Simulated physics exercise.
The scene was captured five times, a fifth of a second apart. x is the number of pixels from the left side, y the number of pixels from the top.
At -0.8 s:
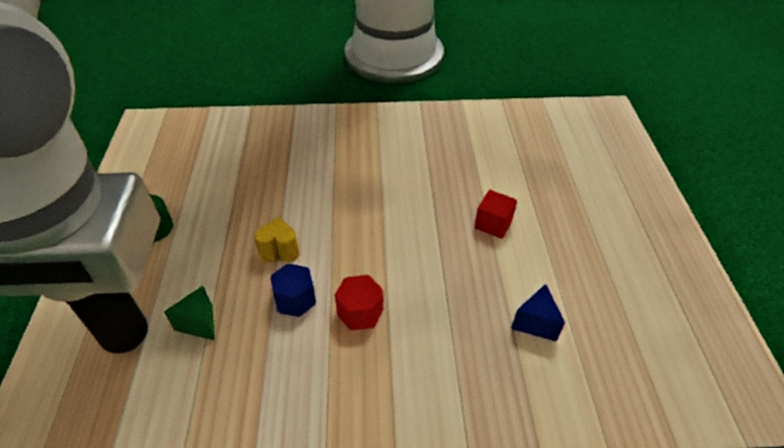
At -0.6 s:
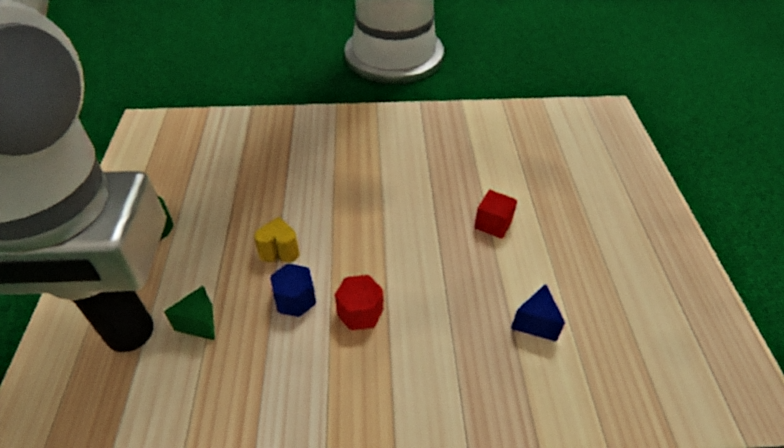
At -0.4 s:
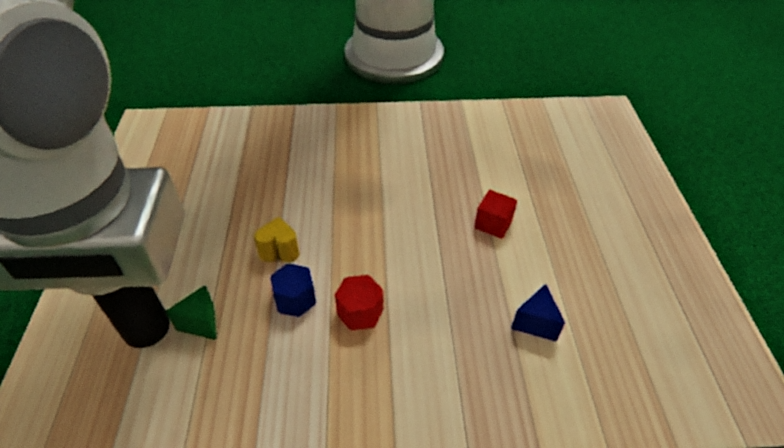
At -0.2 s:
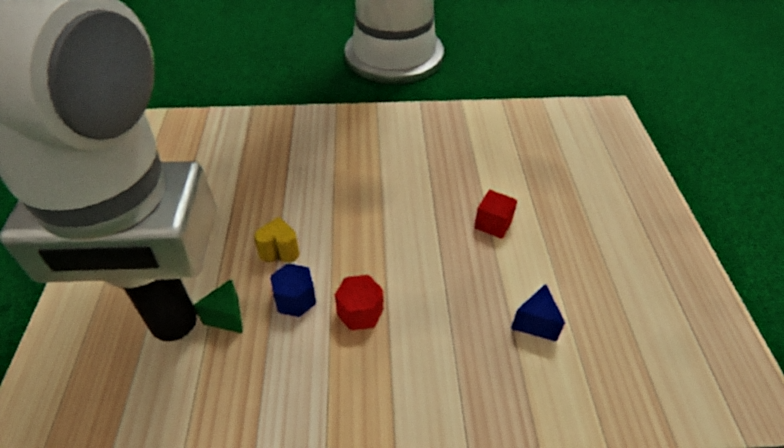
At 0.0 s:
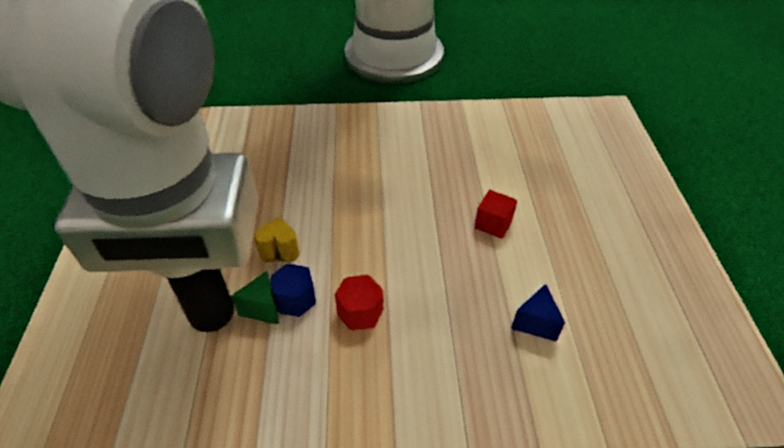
On a wooden board with scattered colored blocks, a robot arm moves its black rod right to the green triangular block, then pushes it rightward until it sits beside the blue hexagonal block, while the other visible blocks stay still.
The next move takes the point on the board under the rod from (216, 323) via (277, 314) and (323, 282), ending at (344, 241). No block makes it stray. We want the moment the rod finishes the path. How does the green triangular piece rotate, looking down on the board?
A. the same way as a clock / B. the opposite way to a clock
A (the same way as a clock)
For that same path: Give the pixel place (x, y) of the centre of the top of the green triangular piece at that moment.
Expect it around (384, 217).
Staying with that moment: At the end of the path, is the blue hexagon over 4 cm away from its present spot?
My answer is yes.
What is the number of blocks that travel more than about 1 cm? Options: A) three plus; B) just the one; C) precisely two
C (precisely two)
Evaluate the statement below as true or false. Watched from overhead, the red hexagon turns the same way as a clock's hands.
True.
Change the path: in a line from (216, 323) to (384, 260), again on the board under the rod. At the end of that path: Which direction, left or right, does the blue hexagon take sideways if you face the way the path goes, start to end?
It is displaced to the right.
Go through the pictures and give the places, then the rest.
Tip of the rod (125, 335), middles of tops, green triangular piece (191, 305), yellow heart block (275, 231), blue hexagon (291, 280), red hexagon (359, 292), in the first frame.
Rod (131, 333), nothing pushed, in the second frame.
Rod (148, 329), nothing pushed, in the third frame.
Rod (175, 323), green triangular piece (220, 299), in the fourth frame.
Rod (212, 314), green triangular piece (257, 290), yellow heart block (275, 231), blue hexagon (291, 280), red hexagon (359, 292), in the fifth frame.
The first path, step by step. One third of the way, rod (276, 305); green triangular piece (317, 275), turned 20° anticlockwise; blue hexagon (344, 258), turned 20° anticlockwise; red hexagon (363, 292), turned 15° clockwise.
Two thirds of the way, rod (322, 273); green triangular piece (362, 245), turned 15° anticlockwise; blue hexagon (388, 230), turned 15° anticlockwise; red hexagon (365, 292), turned 20° clockwise.
At the end, rod (344, 232); green triangular piece (384, 217), turned 25° clockwise; yellow heart block unmoved; blue hexagon (415, 218), turned 25° clockwise; red hexagon (365, 292), turned 20° clockwise.
